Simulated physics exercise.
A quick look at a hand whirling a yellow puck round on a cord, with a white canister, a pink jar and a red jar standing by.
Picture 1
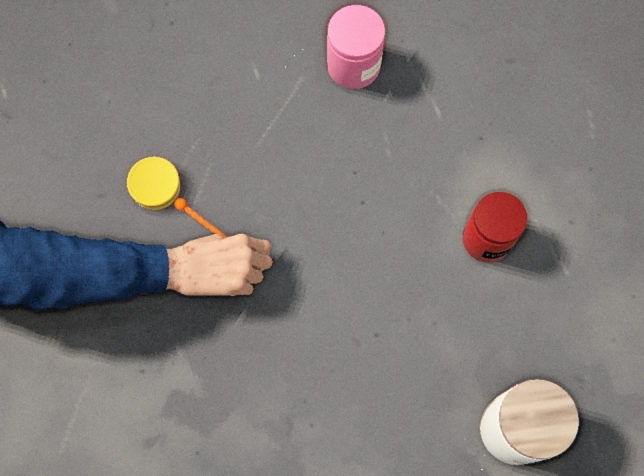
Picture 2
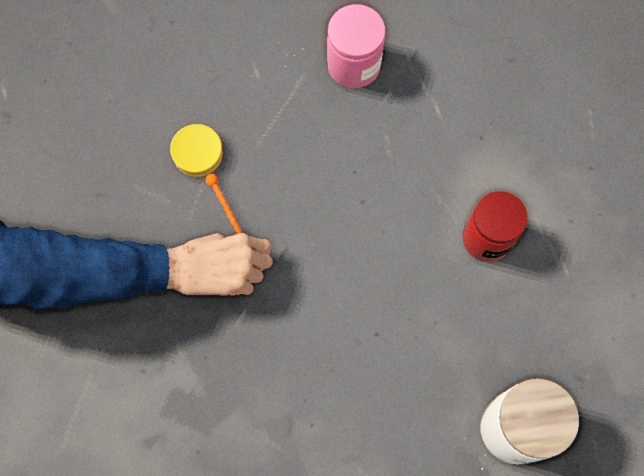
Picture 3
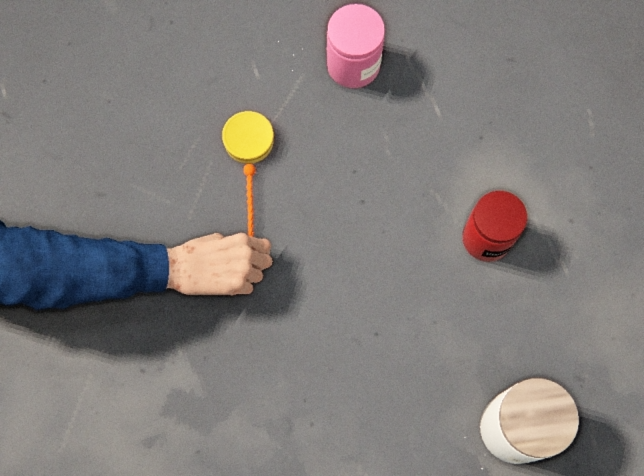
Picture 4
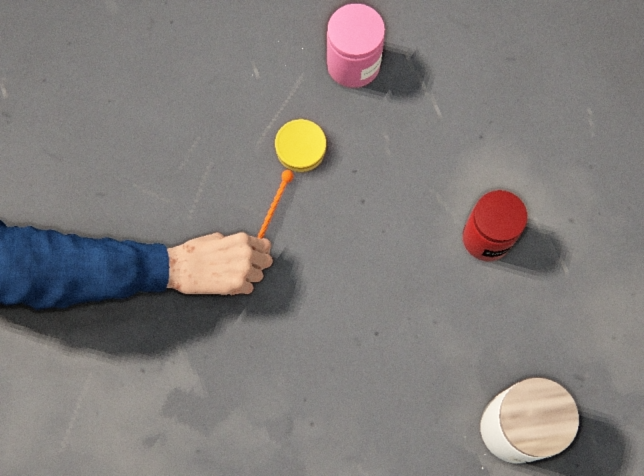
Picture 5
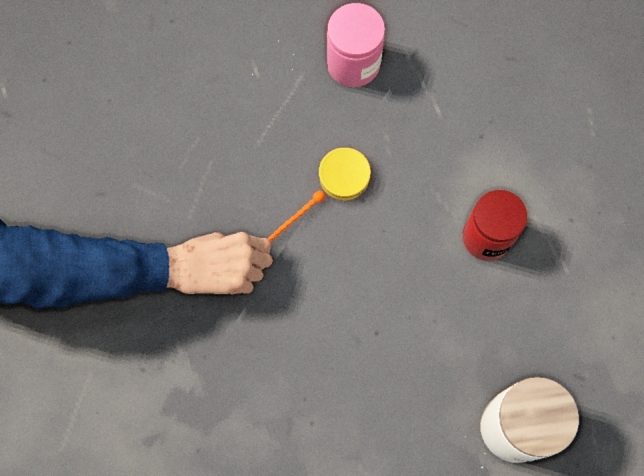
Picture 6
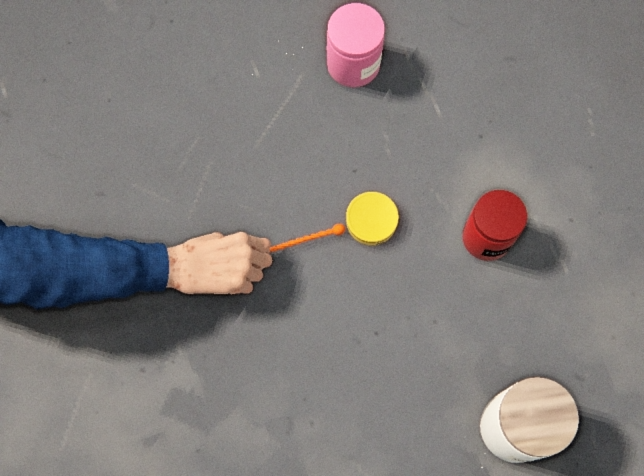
A yellow puck swings clockwise on an orange cord held by a hand among three containers.
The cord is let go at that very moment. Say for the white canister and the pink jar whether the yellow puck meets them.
The white canister escapes it, the pink jar stays untouched.
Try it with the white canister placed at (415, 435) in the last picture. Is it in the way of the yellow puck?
In that case it gets hit.
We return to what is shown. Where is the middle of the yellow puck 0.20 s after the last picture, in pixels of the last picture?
Close to (417, 464).
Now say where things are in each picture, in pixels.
Yellow puck (153, 181); white canister (540, 419); pink jar (357, 30); red jar (501, 216), in the first frame.
Yellow puck (196, 148), in the second frame.
Yellow puck (248, 135), in the third frame.
Yellow puck (301, 143), in the fourth frame.
Yellow puck (345, 171), in the fifth frame.
Yellow puck (373, 216); white canister (540, 416); pink jar (356, 28); red jar (501, 215); going round clockwise, in the sixth frame.
Then, 0.08 s on from there, puck near (392, 322).
Then, 0.20 s on from there, puck near (417, 464).
In the end, puck off the table. The white canister stays untouched and the pink jar remains clear.
